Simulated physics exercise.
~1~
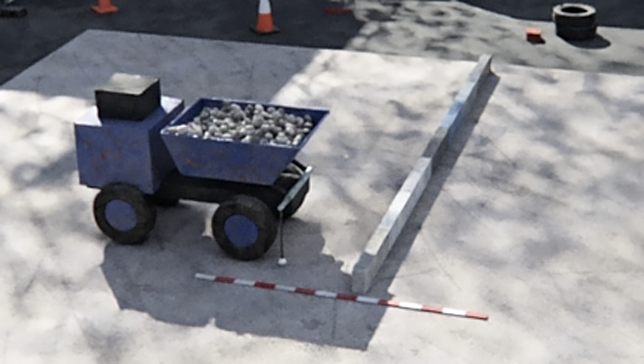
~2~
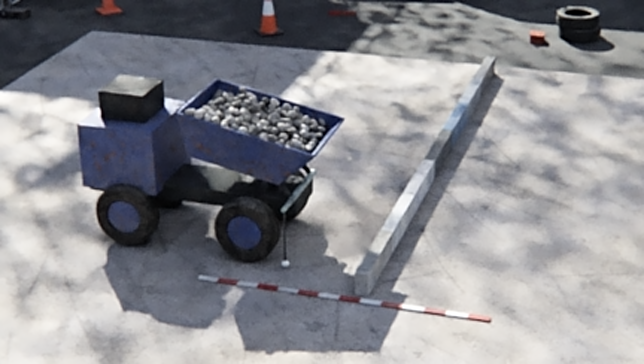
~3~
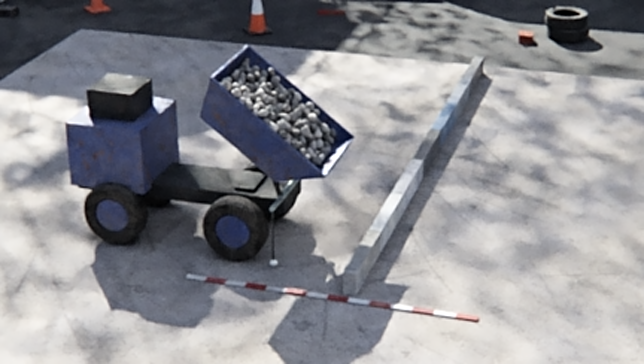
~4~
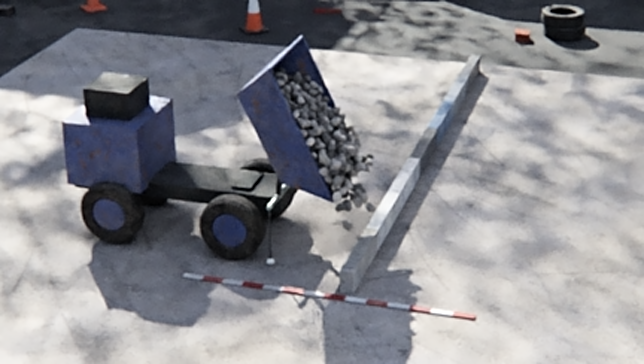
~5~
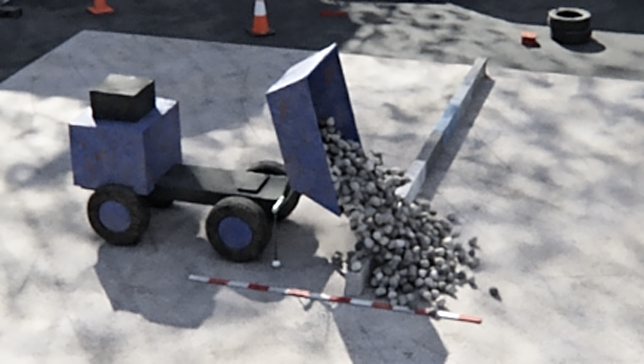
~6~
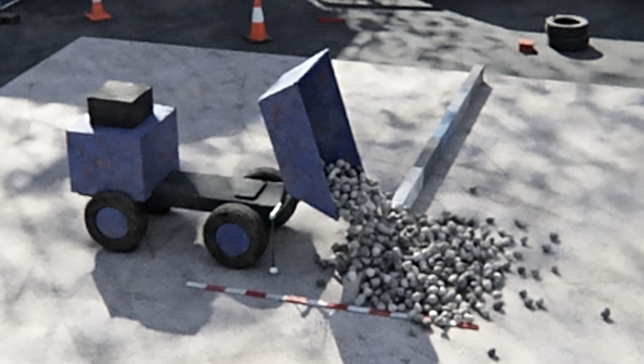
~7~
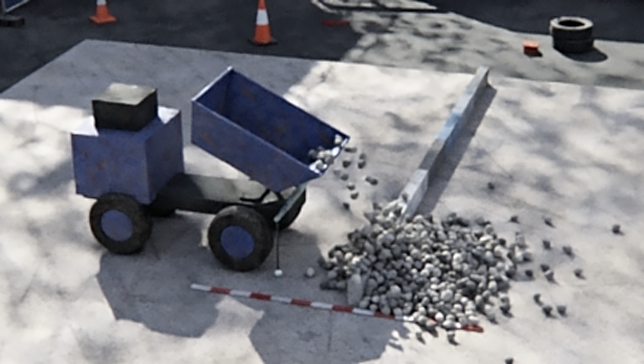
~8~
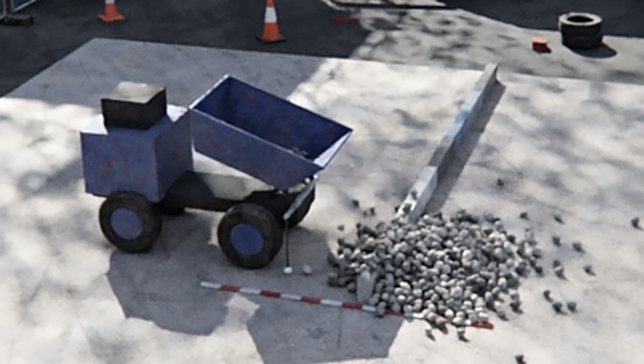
A blue dumper tips grey stones over a low kerb, then lowers its skip partway.
